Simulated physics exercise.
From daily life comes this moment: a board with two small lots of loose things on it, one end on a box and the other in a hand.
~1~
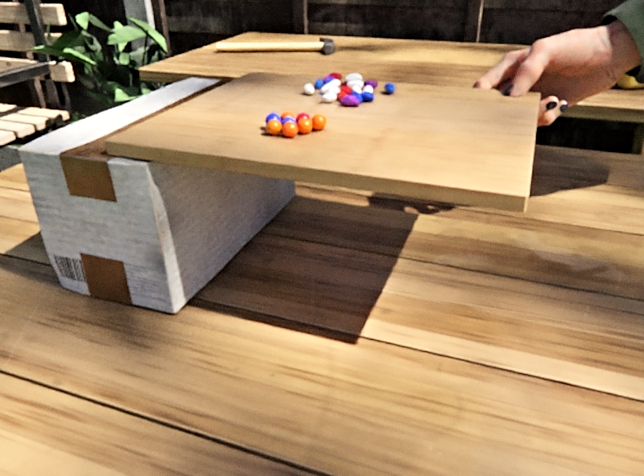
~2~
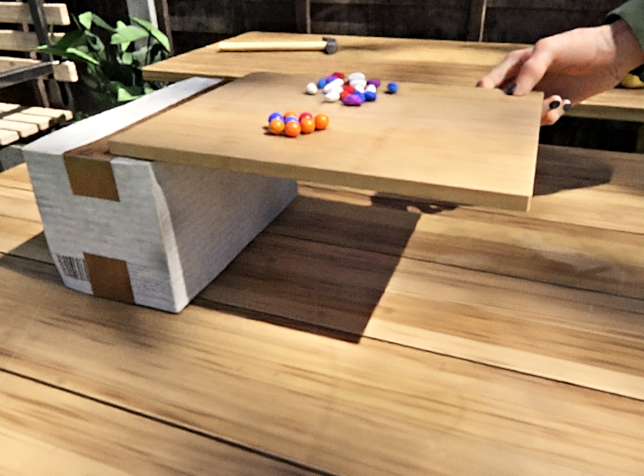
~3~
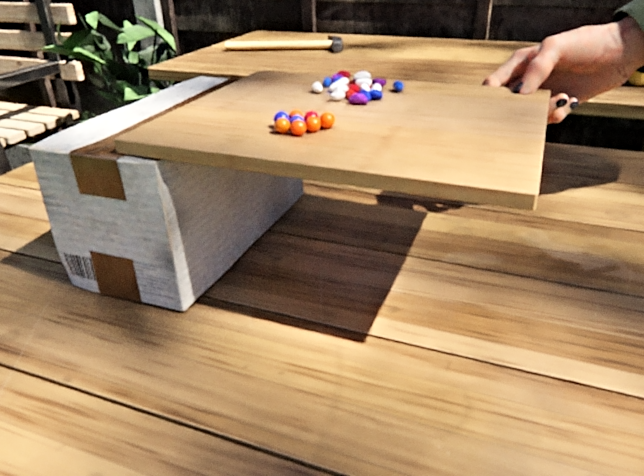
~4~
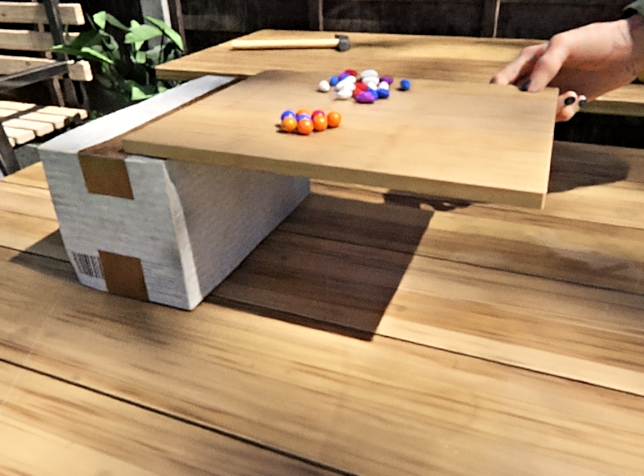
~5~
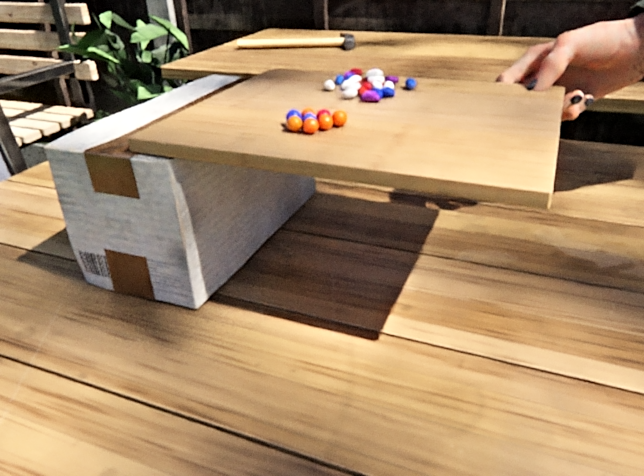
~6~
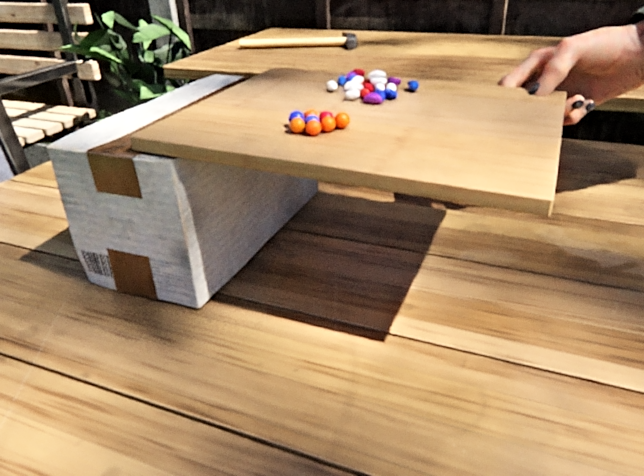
A hand holding a wooden board nearly level, its other end on a white box, two clusters of small colourful pieces staying still.
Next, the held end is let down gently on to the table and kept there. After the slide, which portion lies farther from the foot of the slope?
Answer: The closer-in portion.
Then, 0.38 s after the last picture, board sloping at 10°; near portion all still on the board; far portion all still on the board.
Then, 0.85 s after the last picture, board sloping at 22°; near portion mostly less than half a board's length out; far portion all still on the board.
Then, 1.37 s after the last picture, board resting at 32°; near portion mostly one to two board lengths out; far portion mostly less than half a board's length out.
At rest, board resting at 32°; near portion mostly one to two board lengths out, about a third gone off the table; far portion mostly less than half a board's length out; the near portion has gone farther.
